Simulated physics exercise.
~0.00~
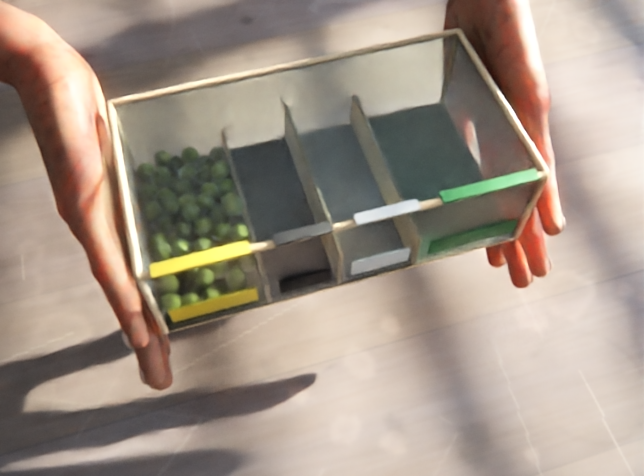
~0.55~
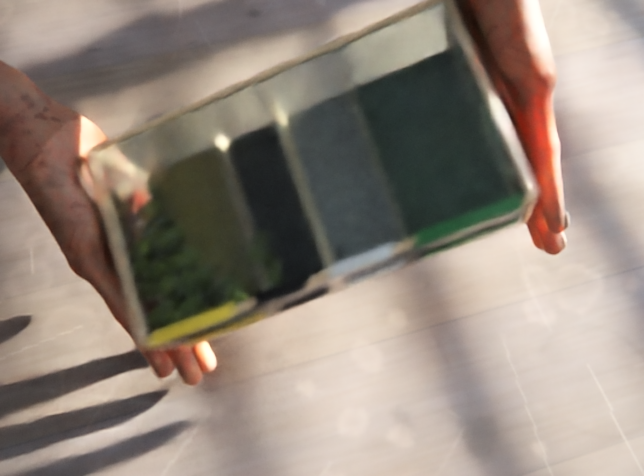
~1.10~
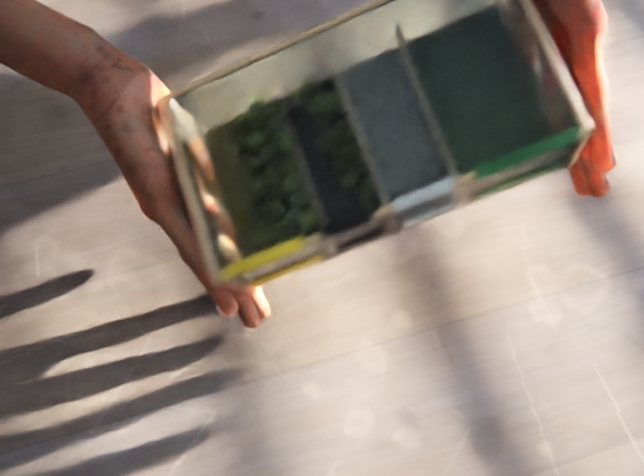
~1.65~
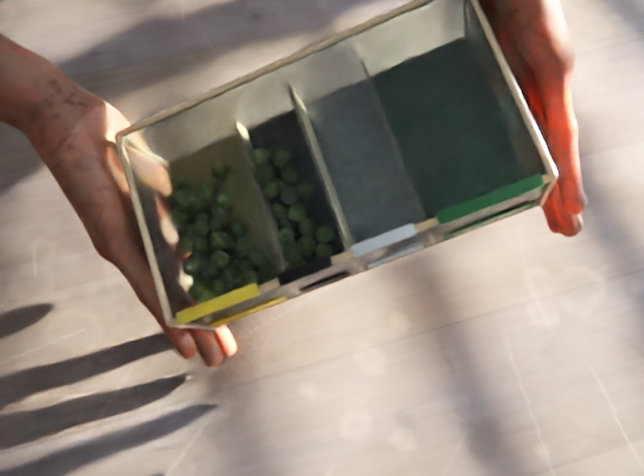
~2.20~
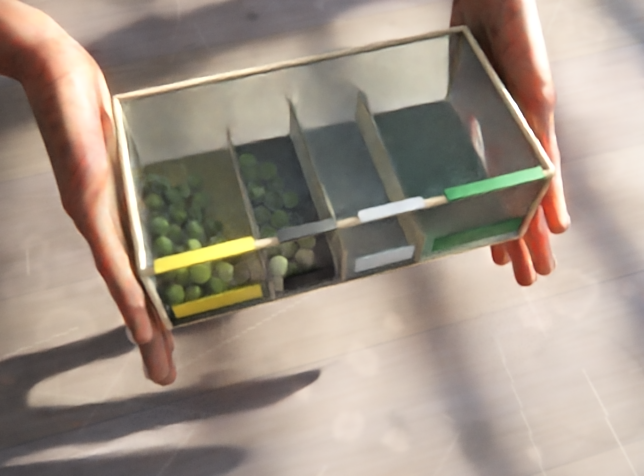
Two hands tilting and shaking a clear divided box, spilling some green olives from the yellow section into black, then levelling it.
